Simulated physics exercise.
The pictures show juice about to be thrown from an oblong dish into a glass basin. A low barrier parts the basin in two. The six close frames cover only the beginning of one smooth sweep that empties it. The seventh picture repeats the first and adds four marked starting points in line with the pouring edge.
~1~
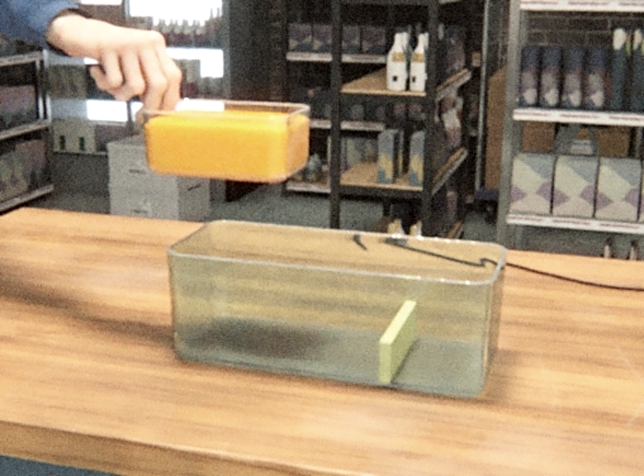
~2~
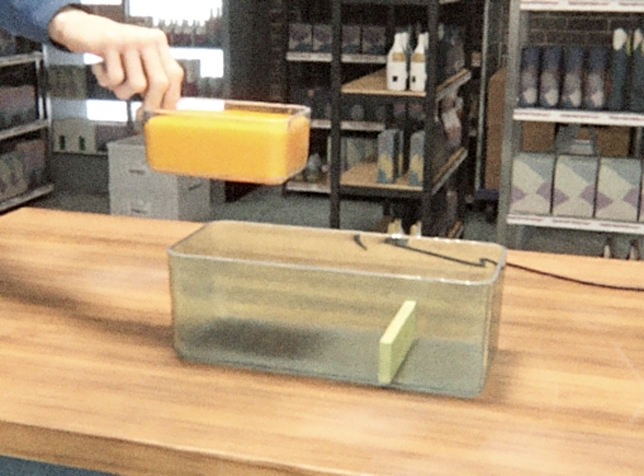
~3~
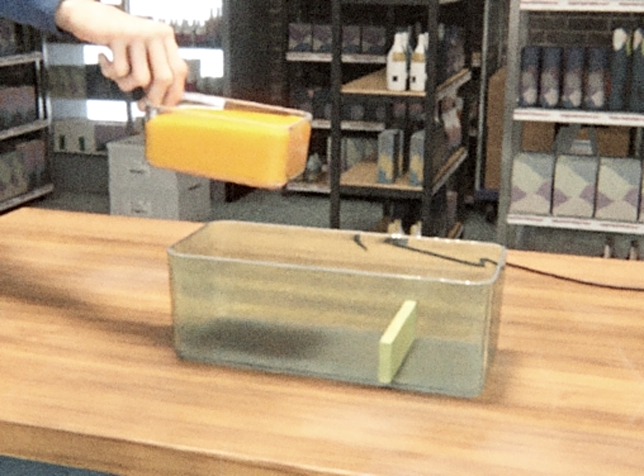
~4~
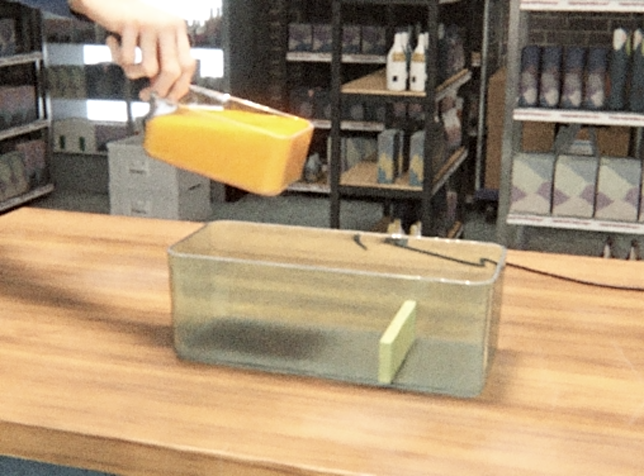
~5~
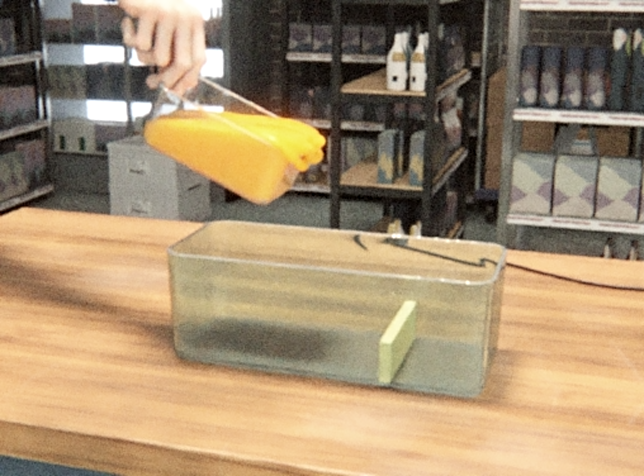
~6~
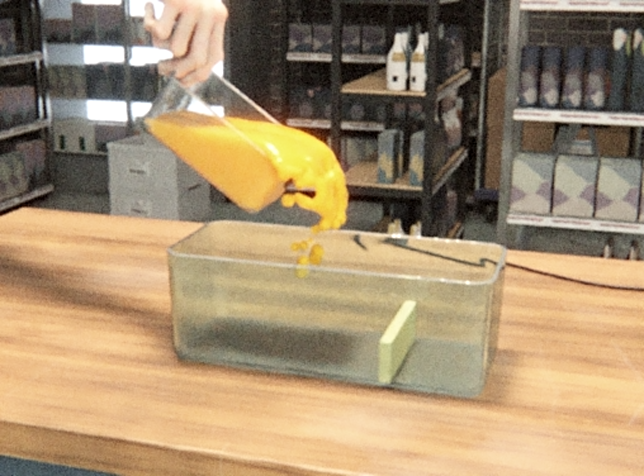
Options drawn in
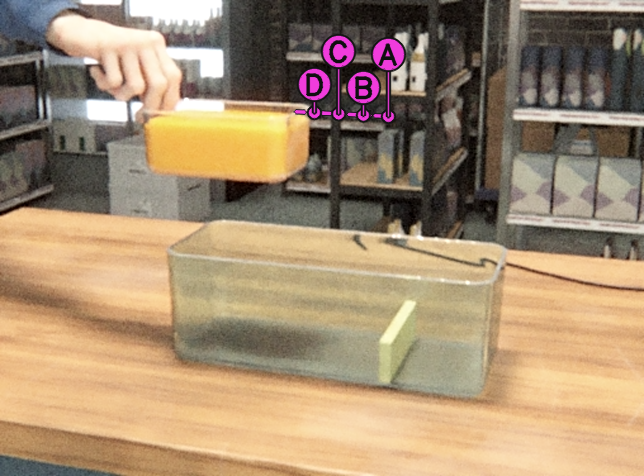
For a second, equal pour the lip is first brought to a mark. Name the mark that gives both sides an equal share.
Best: C.
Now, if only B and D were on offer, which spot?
That is spot B.
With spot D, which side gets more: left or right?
The left one.
In magenta, A at (388, 116); B at (363, 115); C at (338, 113); D at (314, 112).
With A, about 30 % ends left of the wall and 67 % right of it; 3 % is lost outside.
With B, about 35 % ends left of the wall and 61 % right of it; 3 % is lost outside.
With C, about 49 % ends left of the wall and 48 % right of it; 3 % is lost outside.
With D, about 81 % ends left of the wall and 13 % right of it; 6 % is lost outside.
